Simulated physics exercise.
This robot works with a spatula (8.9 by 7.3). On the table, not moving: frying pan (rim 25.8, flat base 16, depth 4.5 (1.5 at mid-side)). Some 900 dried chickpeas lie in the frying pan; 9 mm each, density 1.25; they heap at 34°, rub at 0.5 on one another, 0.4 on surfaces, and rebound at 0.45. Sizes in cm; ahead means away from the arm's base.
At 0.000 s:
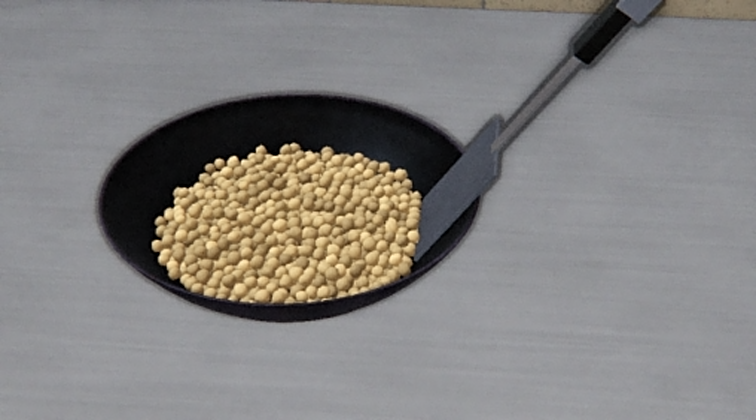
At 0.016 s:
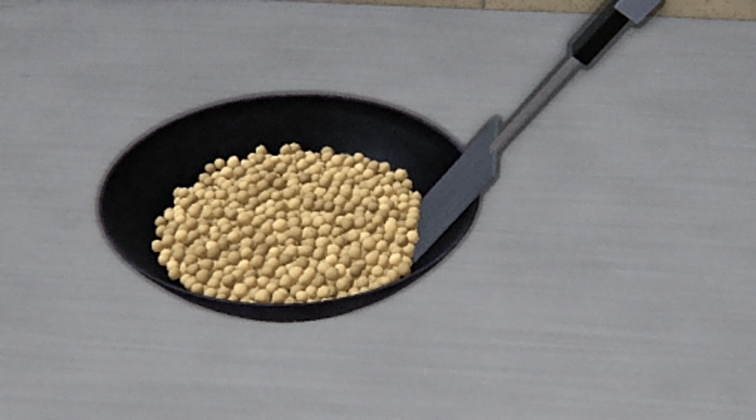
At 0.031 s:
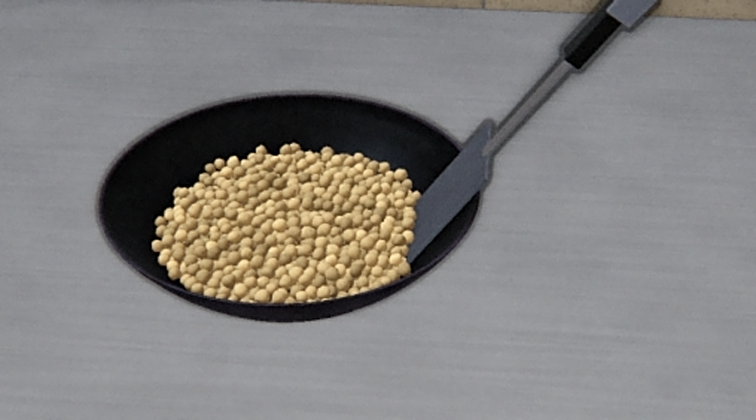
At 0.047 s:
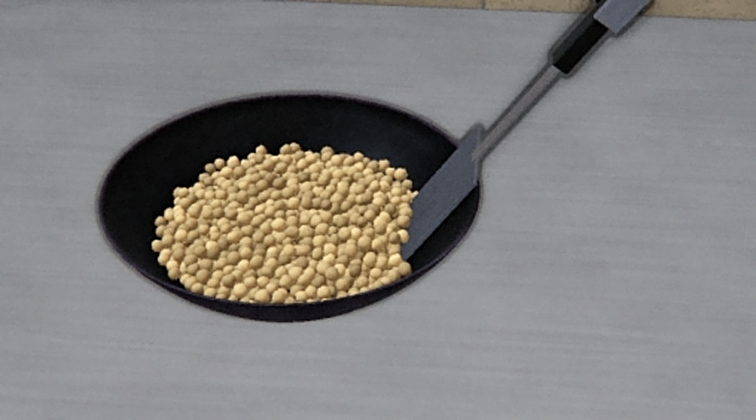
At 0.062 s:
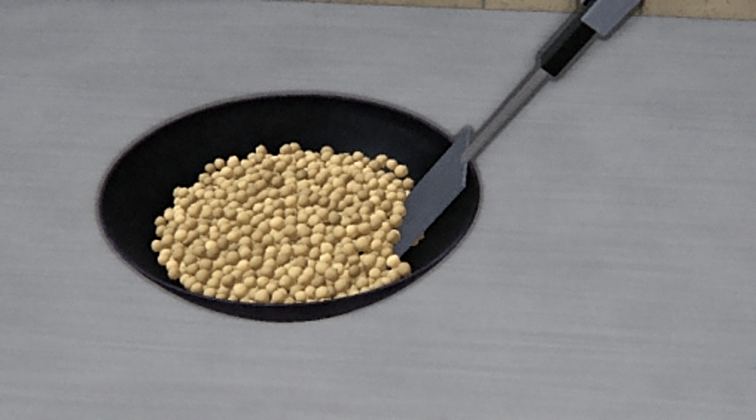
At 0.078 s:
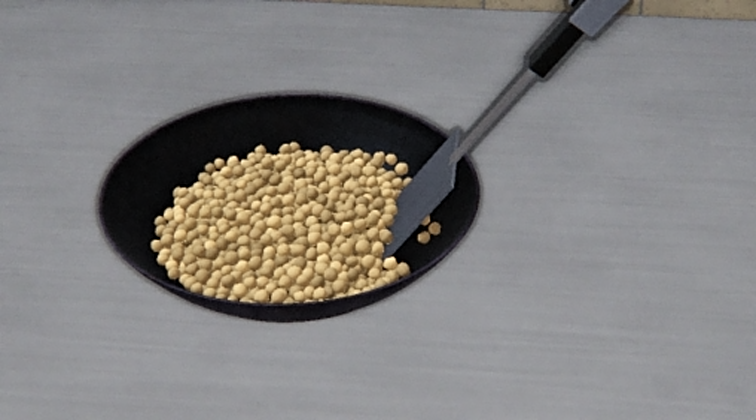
On a grey tabletop, a spatula slowly pushing left into heaped dried chickpeas in a black frying pan, a few slipping behind it.
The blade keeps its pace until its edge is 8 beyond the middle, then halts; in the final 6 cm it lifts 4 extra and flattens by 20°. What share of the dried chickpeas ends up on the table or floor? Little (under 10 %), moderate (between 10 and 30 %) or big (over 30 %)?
Answer: Little; under 10 % of the dried chickpeas finish on the table or floor.
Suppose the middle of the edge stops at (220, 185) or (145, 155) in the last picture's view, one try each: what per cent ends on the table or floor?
About 0 and 15 per cent.
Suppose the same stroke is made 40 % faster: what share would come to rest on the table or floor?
It would be near 10 per cent.
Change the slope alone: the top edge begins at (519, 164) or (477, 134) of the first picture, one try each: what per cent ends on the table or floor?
About 0 and 5 per cent.
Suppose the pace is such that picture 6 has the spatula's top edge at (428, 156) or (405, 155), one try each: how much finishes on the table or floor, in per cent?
About 15 and 20 per cent.
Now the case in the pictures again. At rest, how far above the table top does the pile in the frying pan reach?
About 6.0 cm.
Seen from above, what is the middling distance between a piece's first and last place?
Roughly 3 cm.
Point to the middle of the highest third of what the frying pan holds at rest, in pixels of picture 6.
Around (172, 200).
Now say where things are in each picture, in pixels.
The spatula top edge at (497, 145), sloping 55°; upper third of the load around (295, 216), from x 160 to 420, top at y 150; 900 in the frying pan, in the first frame.
The spatula top edge at (496, 146), sloping 55°; upper third of the load around (295, 215), from x 160 to 420, top at y 150, in the second frame.
The spatula top edge at (489, 149), sloping 55°; upper third of the load around (295, 215), from x 160 to 415, top at y 150, in the third frame.
The spatula top edge at (478, 154), sloping 55°; upper third of the load around (300, 215), from x 160 to 415, top at y 150, in the fourth frame.
The spatula top edge at (467, 156), sloping 55°; upper third of the load around (300, 213), from x 160 to 420, top at y 150, in the fifth frame.
The spatula top edge at (456, 157), sloping 55°; upper third of the load around (300, 212), from x 155 to 435, top at y 150; 900 in the frying pan, in the sixth frame.
After 0.19 s, sloping 55°, highest piece 5 above the table; 900 in the frying pan.
After 0.30 s, sloping 47°, highest piece 6 above the table; 900 in the frying pan.
After 0.56 s, sloping 35°, highest piece 6 above the table; 872 in the frying pan, 24 on the table or floor, 4 on the blade or in flight.
After 1.61 s, sloping 35°, highest piece 6 above the table; 870 in the frying pan, 30 on the table or floor.
In the end, 870 in the frying pan, 30 on the table or floor. That is 3 % on the table or floor.
